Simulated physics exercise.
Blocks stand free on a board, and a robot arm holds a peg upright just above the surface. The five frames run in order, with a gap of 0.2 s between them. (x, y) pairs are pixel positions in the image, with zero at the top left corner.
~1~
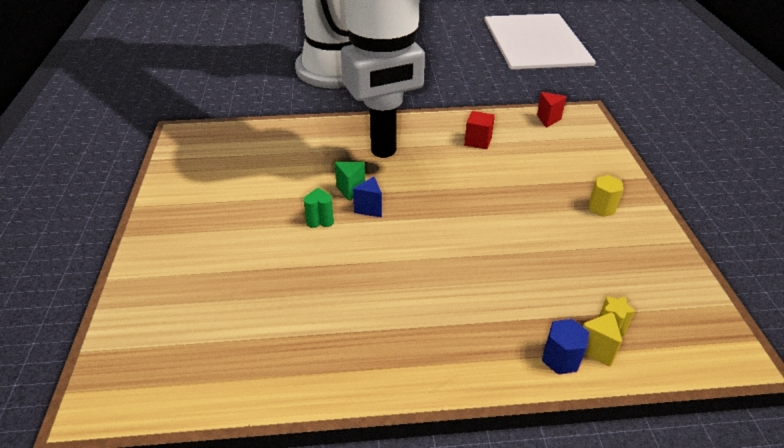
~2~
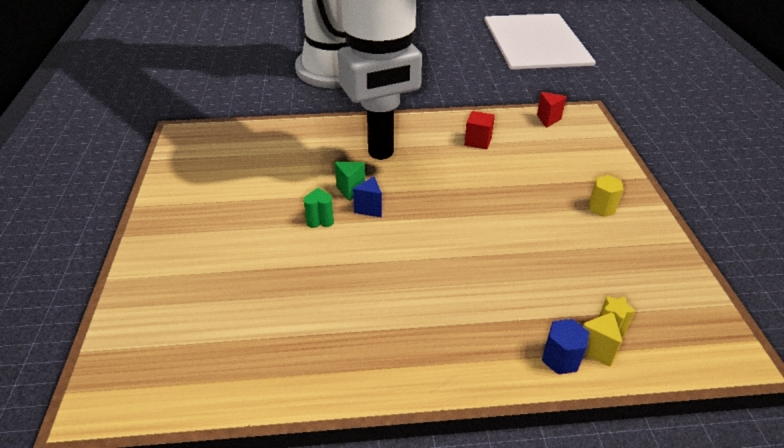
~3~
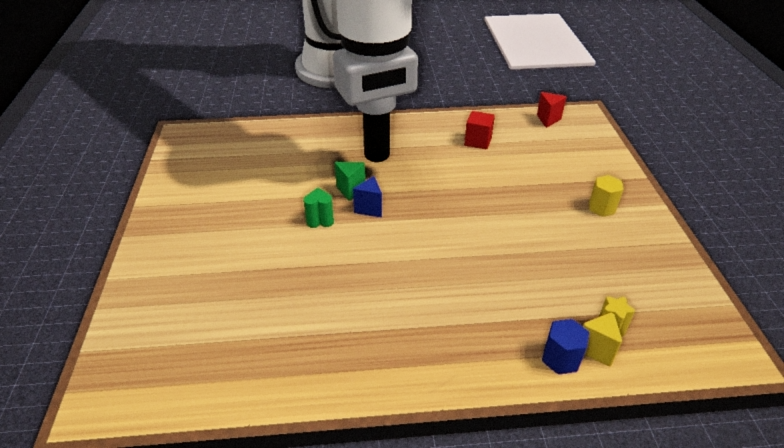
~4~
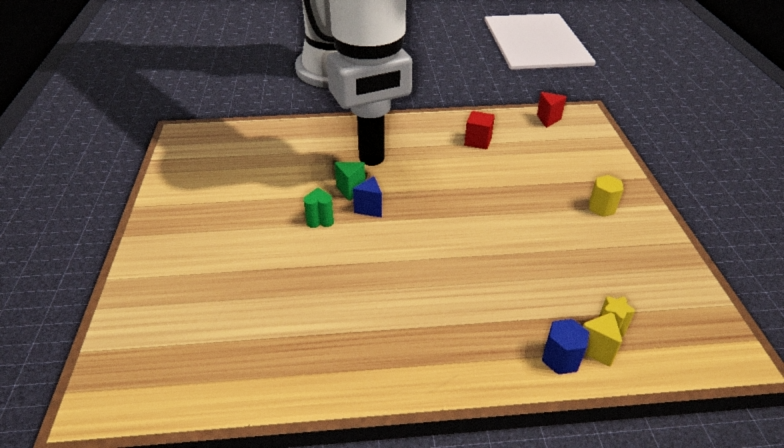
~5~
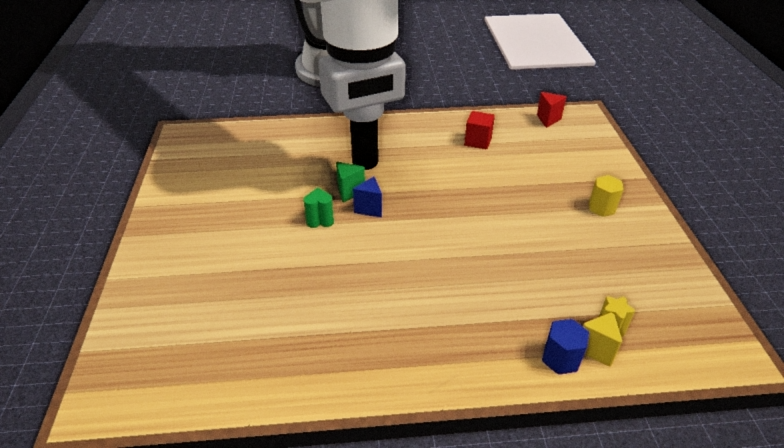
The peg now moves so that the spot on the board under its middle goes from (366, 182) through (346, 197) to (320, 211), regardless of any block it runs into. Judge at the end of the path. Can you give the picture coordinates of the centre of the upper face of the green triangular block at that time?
I think it will end close to (296, 195).
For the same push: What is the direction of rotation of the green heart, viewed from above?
The turn is anti-clockwise.
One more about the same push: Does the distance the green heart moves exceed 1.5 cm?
Yes, it checks out.
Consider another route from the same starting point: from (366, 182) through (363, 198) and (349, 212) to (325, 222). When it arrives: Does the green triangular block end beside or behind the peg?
Yes - that is the case.
The first path, step by step. Halfway along, peg at (343, 180); green heart at (315, 198), turned 20° anticlockwise; green triangular block at (324, 183), turned 35° clockwise.
At the end, peg at (318, 193); green heart at (302, 208), turned 65° anticlockwise; green triangular block at (296, 195), turned 25° clockwise; blue triangular block unmoved.
